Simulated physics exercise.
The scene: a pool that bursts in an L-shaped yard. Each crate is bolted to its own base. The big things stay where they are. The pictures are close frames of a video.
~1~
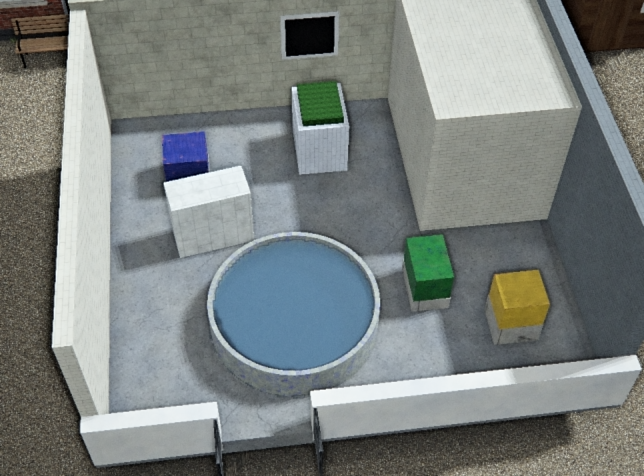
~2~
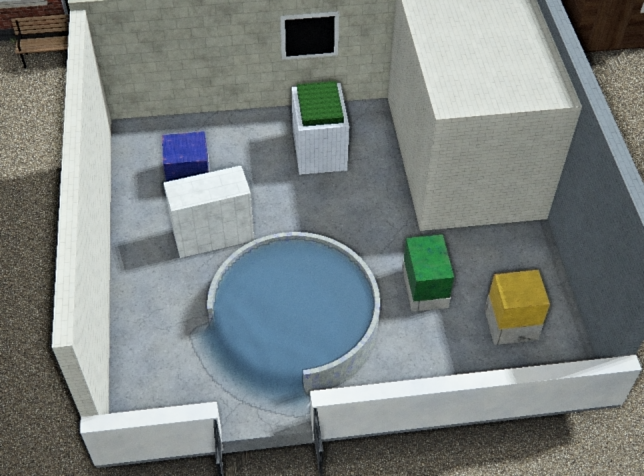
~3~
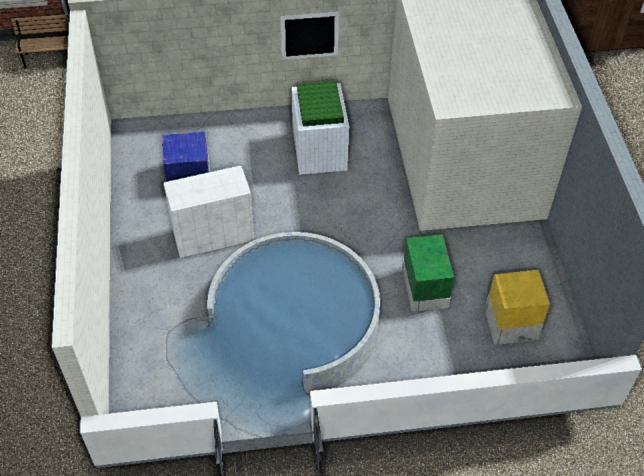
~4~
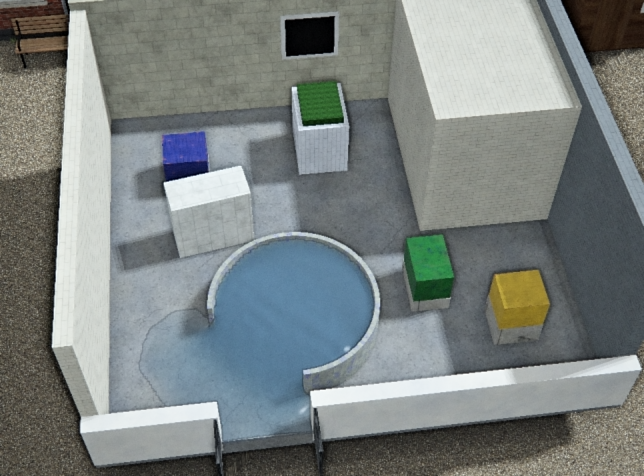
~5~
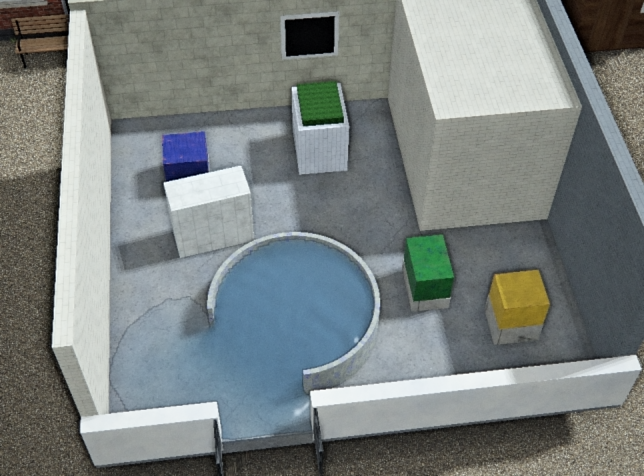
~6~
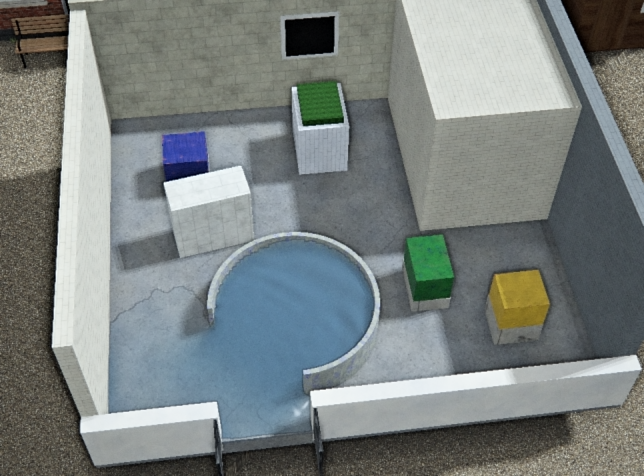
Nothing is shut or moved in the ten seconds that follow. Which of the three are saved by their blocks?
The blue crate escapes dry; the yellow crate escapes dry; the green crate escapes dry.
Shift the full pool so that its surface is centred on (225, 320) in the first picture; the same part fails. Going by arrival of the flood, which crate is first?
The blue-painted one.
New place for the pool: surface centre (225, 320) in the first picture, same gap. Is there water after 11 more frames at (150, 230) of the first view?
Verdict: Under water.
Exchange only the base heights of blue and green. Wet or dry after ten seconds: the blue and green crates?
In short: The blue crate escapes it, the green crate escapes it.
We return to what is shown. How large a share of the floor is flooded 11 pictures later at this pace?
Near 15 in a hundred.
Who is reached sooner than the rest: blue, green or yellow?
I say the blue one.
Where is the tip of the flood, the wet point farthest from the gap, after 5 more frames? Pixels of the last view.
I would point to (111, 283).
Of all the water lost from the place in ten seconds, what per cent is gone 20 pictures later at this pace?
I make it 60 per cent.
A moment on, water covers 15 % of the floor; the blue crate not reached, the yellow crate not reached, the green crate not reached.
Next, water covers 15 % of the floor; the blue crate not reached, the yellow crate not reached, the green crate not reached.
Then, water covers 30 % of the floor; the blue crate water round its plinth, the yellow crate not reached, the green crate not reached.
Later, water covers 60 % of the floor; the blue crate water round its plinth, the yellow crate not reached, the green crate water round its plinth.
In the end, water covers 80 % of the floor; the blue crate stayed above the water, the yellow crate stayed above the water, the green crate stayed above the water.
